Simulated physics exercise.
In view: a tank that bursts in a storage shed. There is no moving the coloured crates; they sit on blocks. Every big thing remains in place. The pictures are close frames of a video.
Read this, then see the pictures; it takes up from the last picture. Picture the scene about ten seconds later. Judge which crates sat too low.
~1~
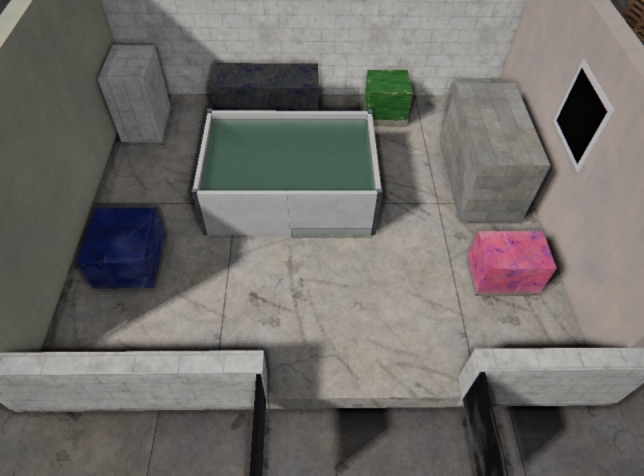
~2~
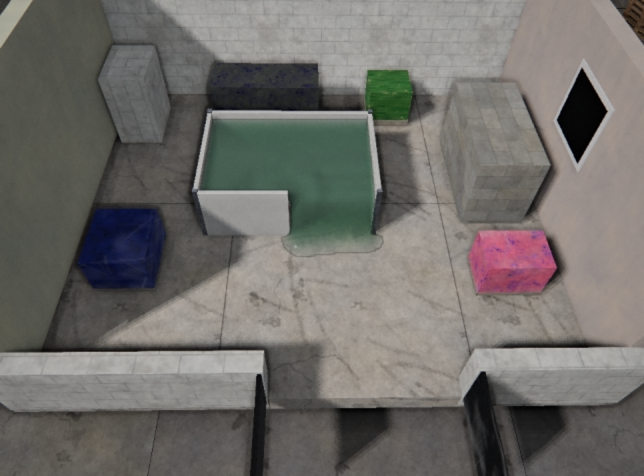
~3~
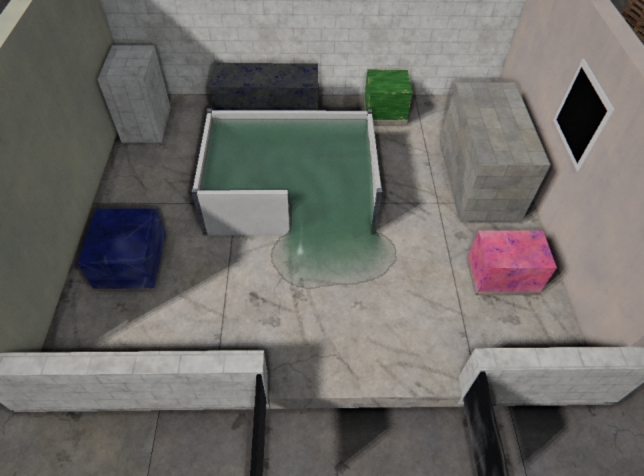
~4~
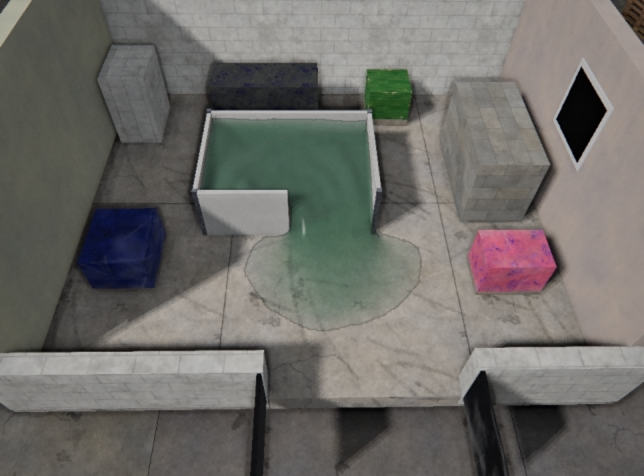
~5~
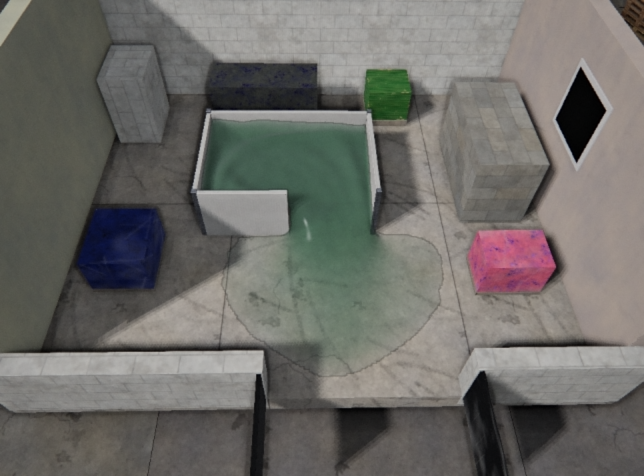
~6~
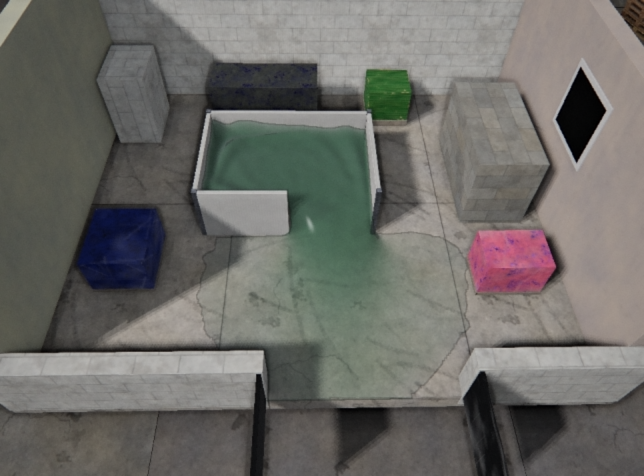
The green crate was not too low. The pink crate was too low. The blue crate was too low.
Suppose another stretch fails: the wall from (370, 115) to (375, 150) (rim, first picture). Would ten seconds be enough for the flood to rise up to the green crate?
The green crate gets flooded.
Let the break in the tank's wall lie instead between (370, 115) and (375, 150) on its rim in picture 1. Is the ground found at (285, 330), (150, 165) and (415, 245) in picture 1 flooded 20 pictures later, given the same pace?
Read off point by point, the answer is soaking, not soaked, soaking.
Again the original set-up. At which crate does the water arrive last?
Crate: The one in green.
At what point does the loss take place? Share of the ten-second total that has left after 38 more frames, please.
About 80 per cent.
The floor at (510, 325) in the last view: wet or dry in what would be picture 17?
Lab note: Spot reads soaked.
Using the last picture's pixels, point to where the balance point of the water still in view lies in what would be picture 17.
It is near (317, 235).
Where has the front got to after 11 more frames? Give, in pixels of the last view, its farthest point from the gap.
The front's farthest point is close to (32, 381).
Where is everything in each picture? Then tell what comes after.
The first picture shows still water in the open tank at (289, 154).
In the second picture, water pours out at (331, 217) and has run to (379, 238).
In the third picture, water pours out at (331, 220) and has run to (293, 278).
In the fourth picture, water pours out at (331, 221) and has run to (307, 322).
In the fifth picture, water pours out at (330, 221) and has run to a hidden place.
In the sixth picture, water pours out at (330, 221) and has run to a hidden place.
A moment on, water covers 30 % of the floor; the green crate not reached, the pink crate water round its plinth, the blue crate water round its plinth.
Next, water covers 35 % of the floor; the green crate not reached, the pink crate water round its plinth, the blue crate water round its plinth.
Then, water covers 50 % of the floor; the green crate not reached, the pink crate water round its plinth, the blue crate water round its plinth.
Later, water covers 75 % of the floor; the green crate water round its plinth, the pink crate water round its plinth, the blue crate water round its plinth.
In the end, water covers 100 % of the floor; the green crate stayed above the water, the pink crate was topped, the blue crate was topped.
